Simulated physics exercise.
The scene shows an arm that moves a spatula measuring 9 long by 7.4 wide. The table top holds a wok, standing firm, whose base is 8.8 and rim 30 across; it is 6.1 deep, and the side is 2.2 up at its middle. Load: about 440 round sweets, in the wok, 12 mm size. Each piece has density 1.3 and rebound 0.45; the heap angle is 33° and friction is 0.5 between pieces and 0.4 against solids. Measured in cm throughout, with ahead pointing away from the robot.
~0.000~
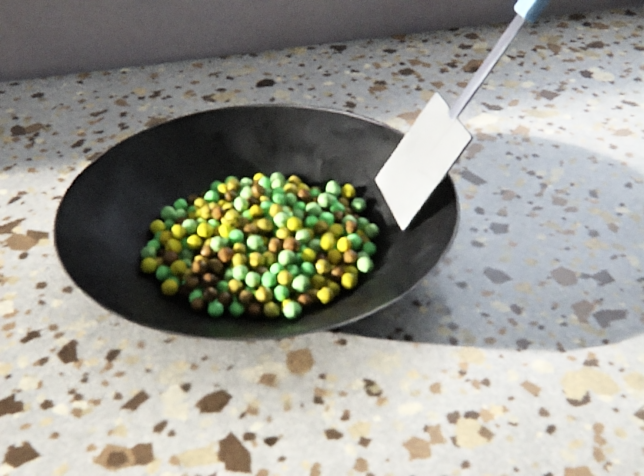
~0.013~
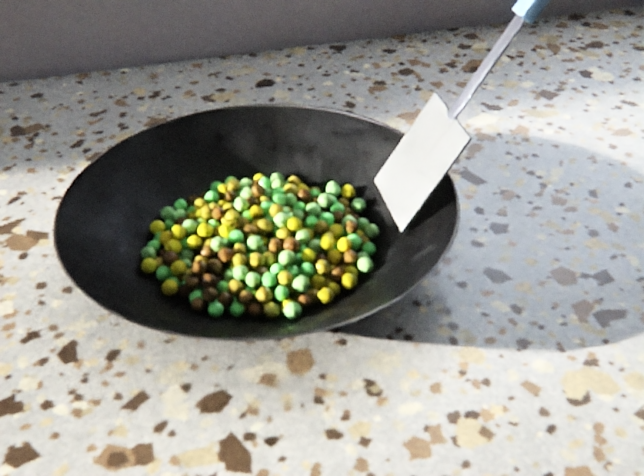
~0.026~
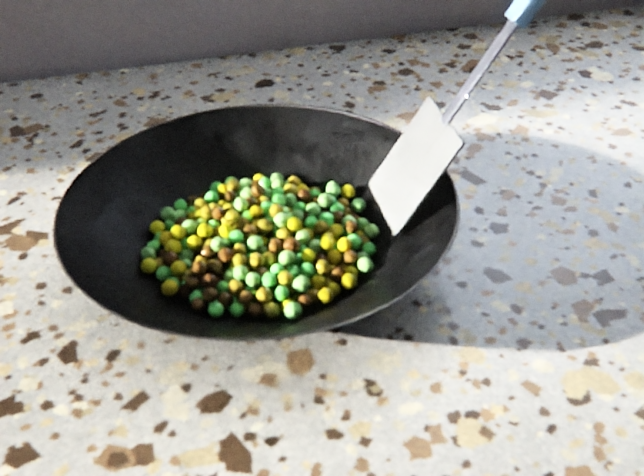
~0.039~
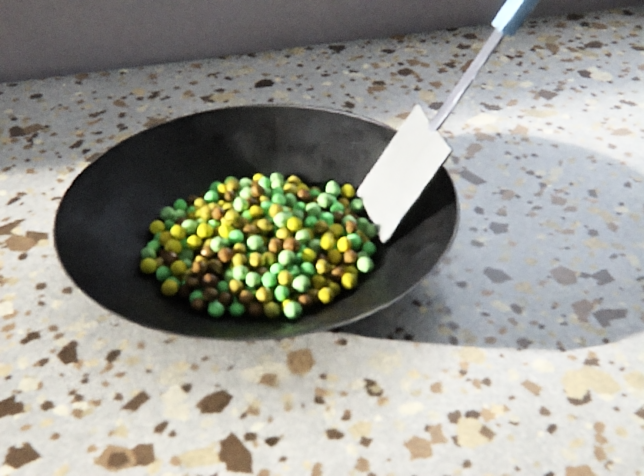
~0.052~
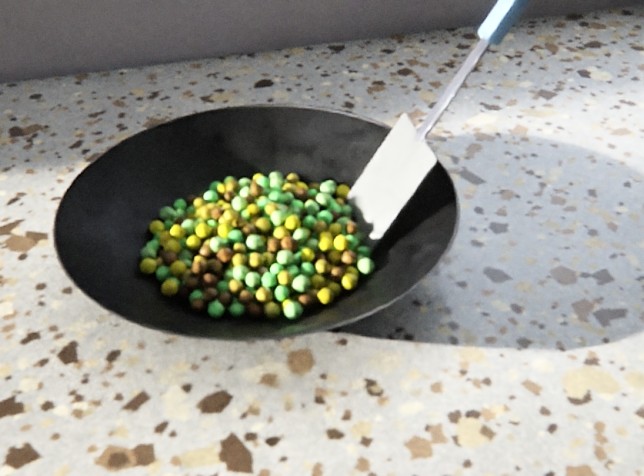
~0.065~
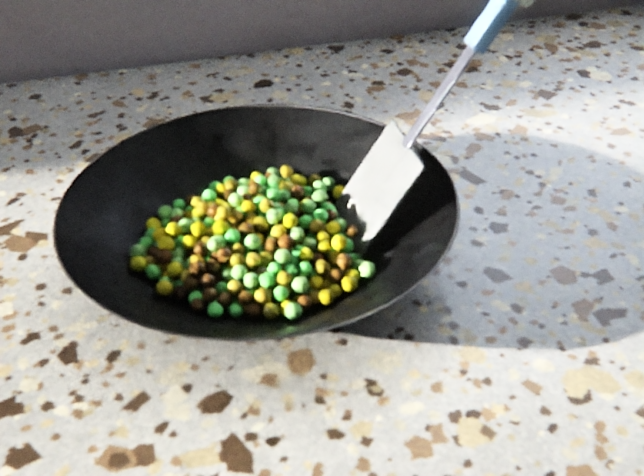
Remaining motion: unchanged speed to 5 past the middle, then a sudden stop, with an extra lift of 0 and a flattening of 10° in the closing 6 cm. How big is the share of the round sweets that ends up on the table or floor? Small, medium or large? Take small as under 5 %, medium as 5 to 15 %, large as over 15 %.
Small, so under 5 %.
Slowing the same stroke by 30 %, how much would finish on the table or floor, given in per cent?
0 per cent, about.
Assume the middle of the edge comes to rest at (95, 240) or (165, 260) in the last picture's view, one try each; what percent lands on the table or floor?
First try about 45 percent, second about 10 percent.
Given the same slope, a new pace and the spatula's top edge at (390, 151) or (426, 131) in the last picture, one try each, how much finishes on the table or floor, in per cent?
First try about 10 %, second try about 0 %.
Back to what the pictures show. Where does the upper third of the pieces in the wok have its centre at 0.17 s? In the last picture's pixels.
Centre: Approx. (165, 235) in the last view.
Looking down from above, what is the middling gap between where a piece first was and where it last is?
Level distance of roughly 6 cm.
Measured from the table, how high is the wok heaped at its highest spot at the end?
Roughly 7.5 centimetres.
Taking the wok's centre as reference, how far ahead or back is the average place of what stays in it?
Offset: About 5.5 cm, ahead.
After 0.12 s, sloping 57°, highest piece 6 above the table; 436 in the wok.
After 0.17 s, sloping 53°, highest piece 7 above the table; 436 in the wok.
After 0.40 s, sloping 47°, highest piece 7 above the table; 425 in the wok, 10 on the table or floor, 1 on the blade or in flight.
After 1.45 s, sloping 47°, highest piece 7 above the table; 425 in the wok, 11 on the table or floor.
In the end, 425 in the wok, 11 on the table or floor. That is 3 % on the table or floor.
